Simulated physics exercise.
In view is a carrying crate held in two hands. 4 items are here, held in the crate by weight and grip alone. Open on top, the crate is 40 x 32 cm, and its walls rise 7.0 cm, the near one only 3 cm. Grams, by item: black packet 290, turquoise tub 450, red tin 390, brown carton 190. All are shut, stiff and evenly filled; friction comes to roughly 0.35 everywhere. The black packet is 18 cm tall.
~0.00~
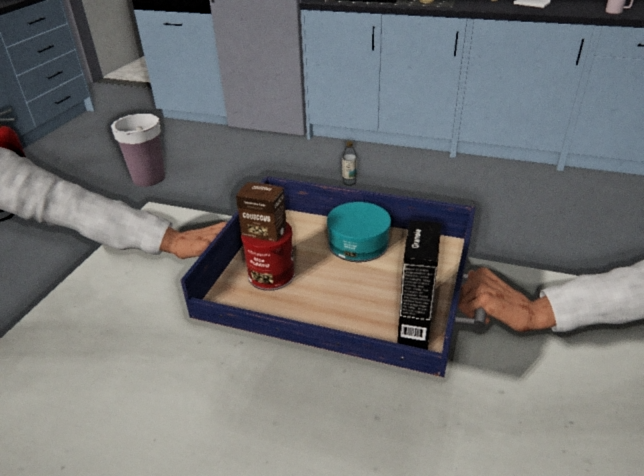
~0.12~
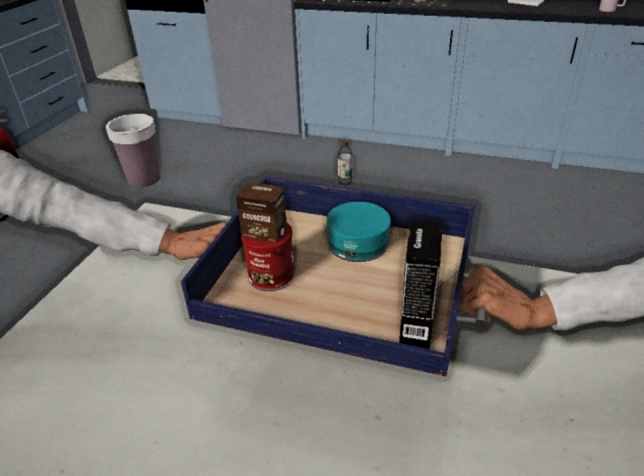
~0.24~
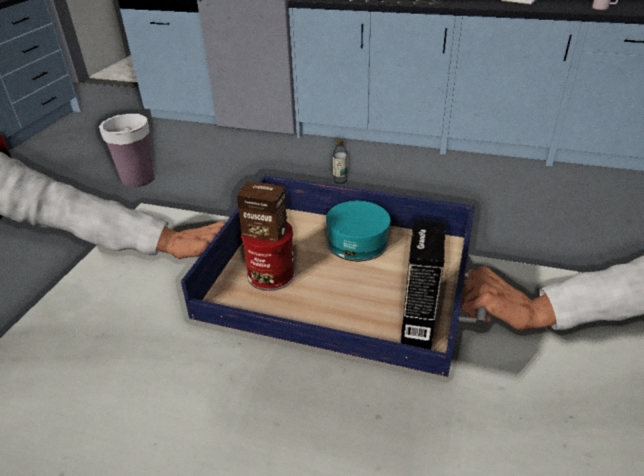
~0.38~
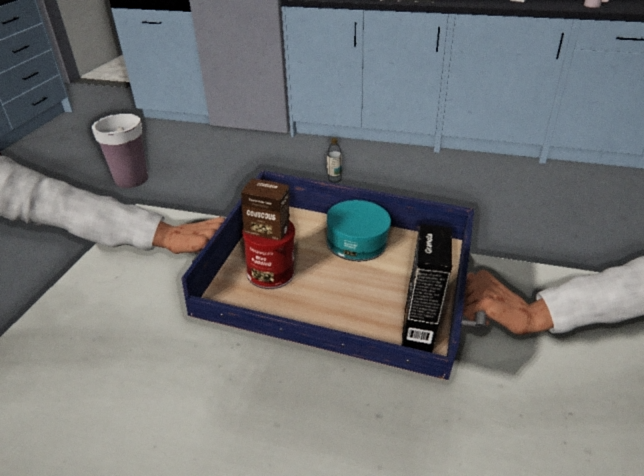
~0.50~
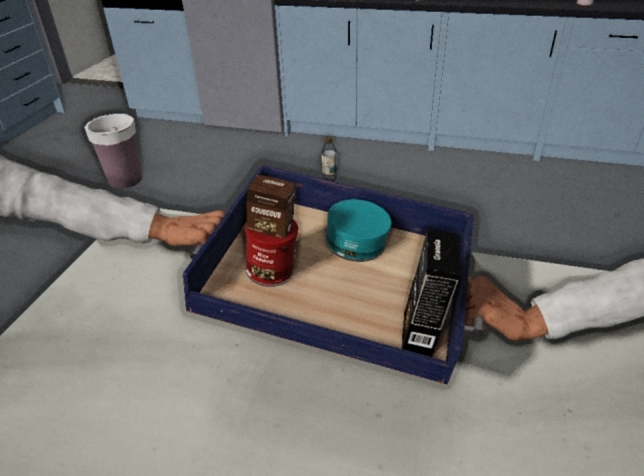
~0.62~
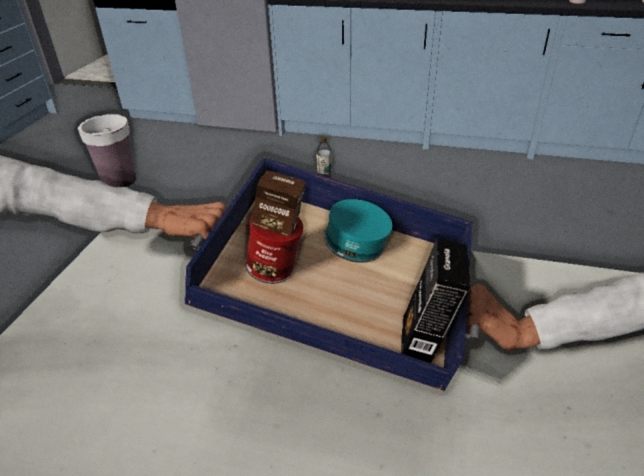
At the start, two hands hold a level, open blue crate containing a turquoise tub, a black packet and a brown carton stacked on a red tin. The hands then gradually tilt the crate down to the right, and the items lean with it while staying in nearly the same places.
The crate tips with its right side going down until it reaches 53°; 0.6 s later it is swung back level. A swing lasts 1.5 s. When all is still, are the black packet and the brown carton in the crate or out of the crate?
The black packet has gone; the brown carton has gone.
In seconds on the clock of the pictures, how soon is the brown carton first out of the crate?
Time: Approximately 1.3 s.
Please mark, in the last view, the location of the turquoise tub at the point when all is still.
My guess is roughly (427, 238).
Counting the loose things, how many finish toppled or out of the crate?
So, 2 in all.
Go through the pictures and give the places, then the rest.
The first picture shows crate level; black packet (418, 288); brown carton (262, 212).
The second picture shows crate level; turquoise tub (358, 231); red tin (269, 255).
The third picture shows crate tipped 1°, right side down; turquoise tub (358, 231); red tin (269, 254).
The fourth picture shows crate tipped 4°, right side down; turquoise tub (358, 230); red tin (270, 252).
The fifth picture shows crate tipped 8°, right side down; turquoise tub (357, 230); red tin (271, 249).
The sixth picture shows crate tipped 13°, right side down; black packet (433, 304); brown carton (278, 204).
After 1.12 s, crate tipped 42°, right side down; black packet now out of the crate; brown carton slid 12 cm near (390, 248); turquoise tub slid 12 cm.
After 1.32 s, crate tipped 49°, right side down; brown carton now out of the crate; red tin slid 27 cm; turquoise tub slid 13 cm.
After 2.62 s, crate tipped 45°, right side down; red tin slid 27 cm; turquoise tub slid 13 cm.
After 3.12 s, crate tipped 16°, right side down; red tin slid 27 cm; turquoise tub slid 13 cm.
At rest (4.2 s), out of the crate, black packet and brown carton; not toppled but over 5 cm from the start, turquoise tub and red tin. In the last view, black packet near (495, 450), brown carton near (600, 371).
